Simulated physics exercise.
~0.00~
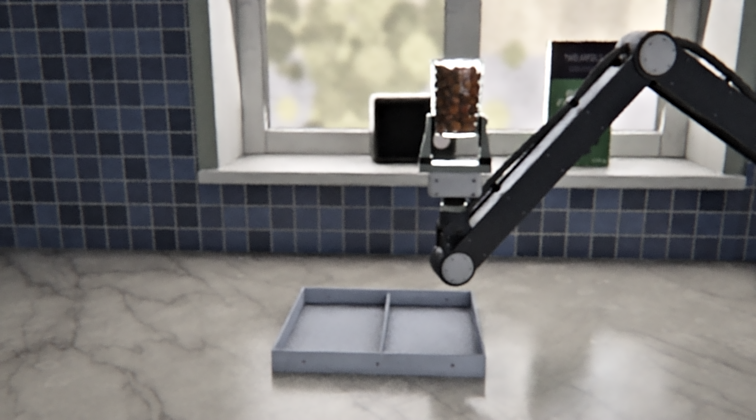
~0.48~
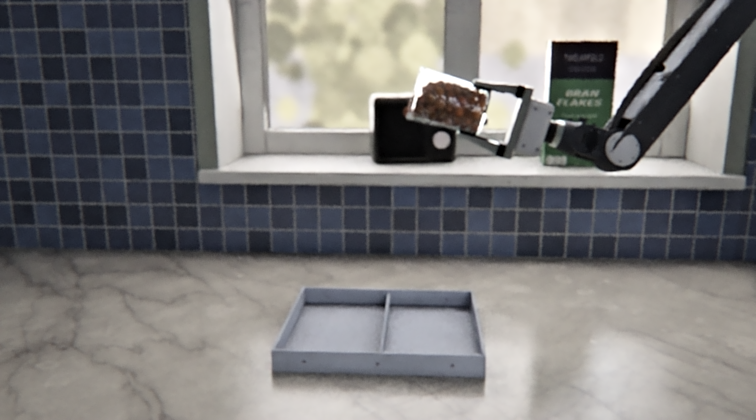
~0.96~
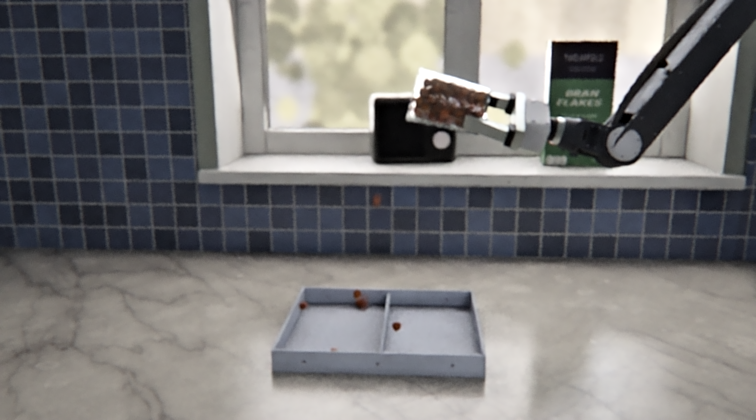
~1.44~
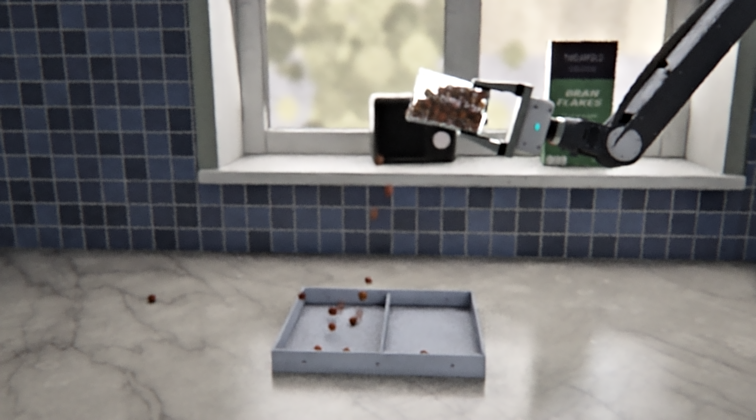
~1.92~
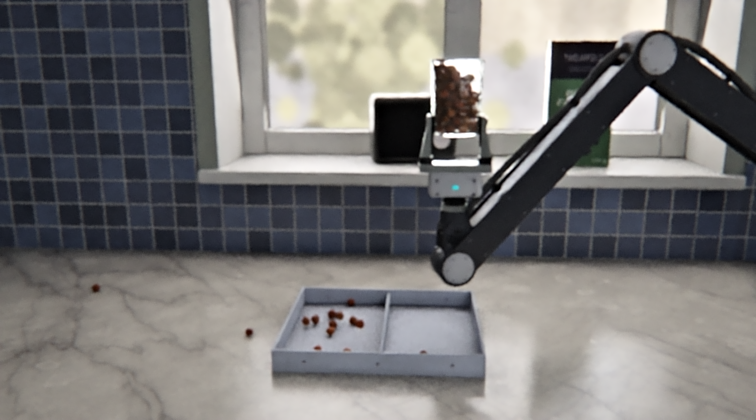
A kitchen counter of pale marbled stone is seen from the front, with blue tiles and a bright window behind it. A black jointed robot arm on the right holds a clear tumbler of brown hazelnuts upright above a shallow grey tray with two compartments, while a black appliance and a green box stand on the sill. The arm swings the tumbler onto its side and twists it, and a few nuts drop into the tray. More fall, mostly into the left compartment, and some scatter onto the counter. Finally the arm rights the tumbler, still holding most of its nuts.
